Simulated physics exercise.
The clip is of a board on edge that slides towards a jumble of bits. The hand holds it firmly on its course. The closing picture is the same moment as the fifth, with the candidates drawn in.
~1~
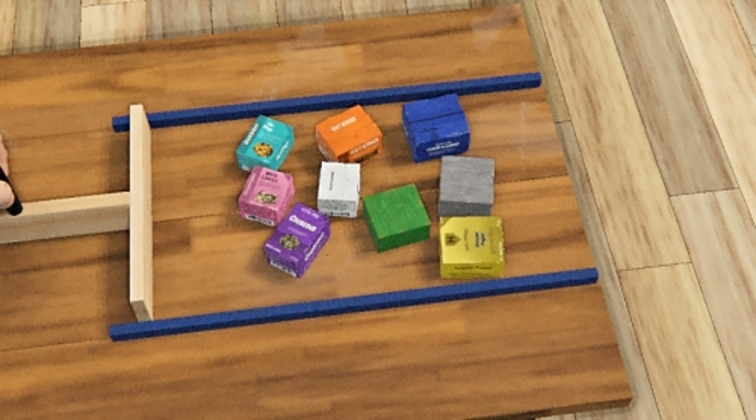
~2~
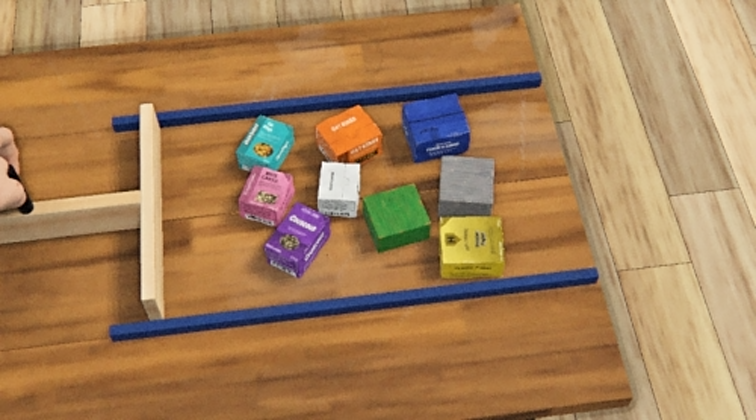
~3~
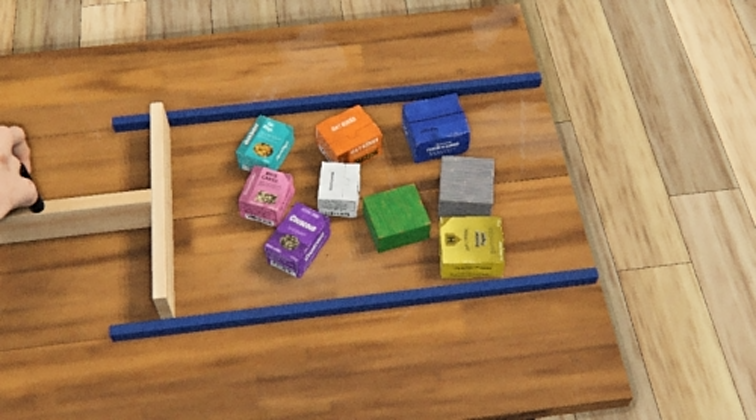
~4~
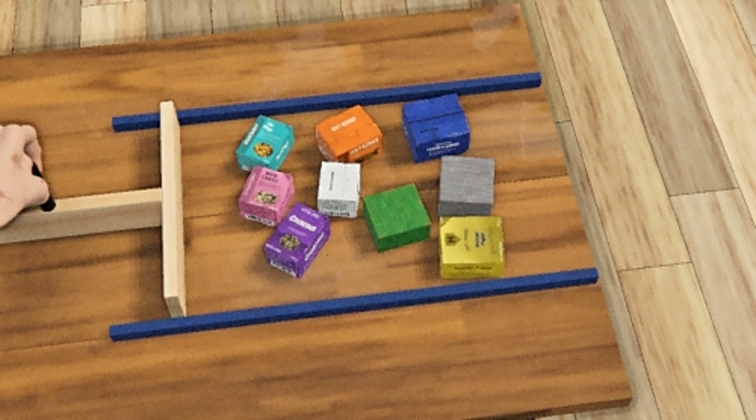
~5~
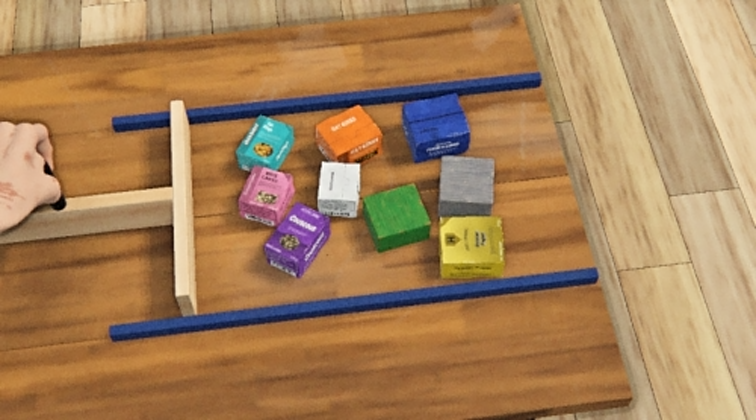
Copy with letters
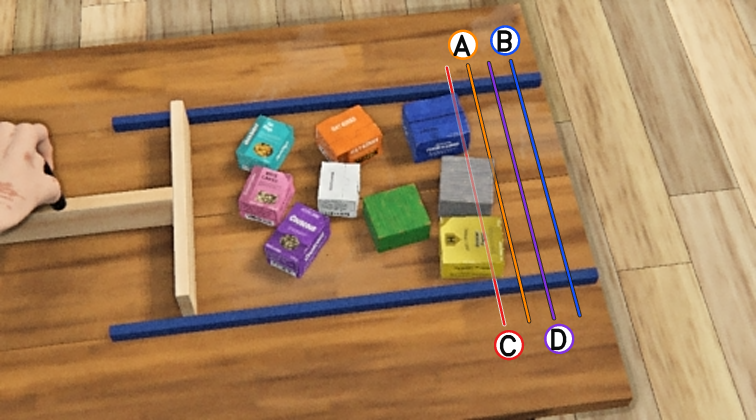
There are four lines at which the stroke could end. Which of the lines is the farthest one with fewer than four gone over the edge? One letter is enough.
As far as mark A.
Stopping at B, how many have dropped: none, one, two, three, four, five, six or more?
Six or more.
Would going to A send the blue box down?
By then, yes.
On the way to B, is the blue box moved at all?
Yes.
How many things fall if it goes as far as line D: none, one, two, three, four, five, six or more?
By then, six or more.
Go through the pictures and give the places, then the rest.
In the first frame, pink box (267, 196); grey block (466, 189); orange box (349, 140).
In the second frame, board (147, 195); blue box (436, 129).
In the third frame, board (158, 194); white packet (339, 189).
In the fourth frame, board (169, 193); green block (396, 218).
In the fifth frame, board (179, 192); pink box (267, 196); grey block (466, 189); orange box (349, 140).
On the marked copy, A at (496, 183); B at (542, 177); C at (473, 185); D at (519, 180).
With A. Early on, board (295, 179); green block (412, 219); turquoise packet (317, 138).
Further on, board (410, 166); blue box (524, 117); grey block (534, 188).
At the end, board (494, 157); blue box over the edge; grey block over the edge; two fallen.
As for the rest, B drops six; C is within the limit but short; D drops six.
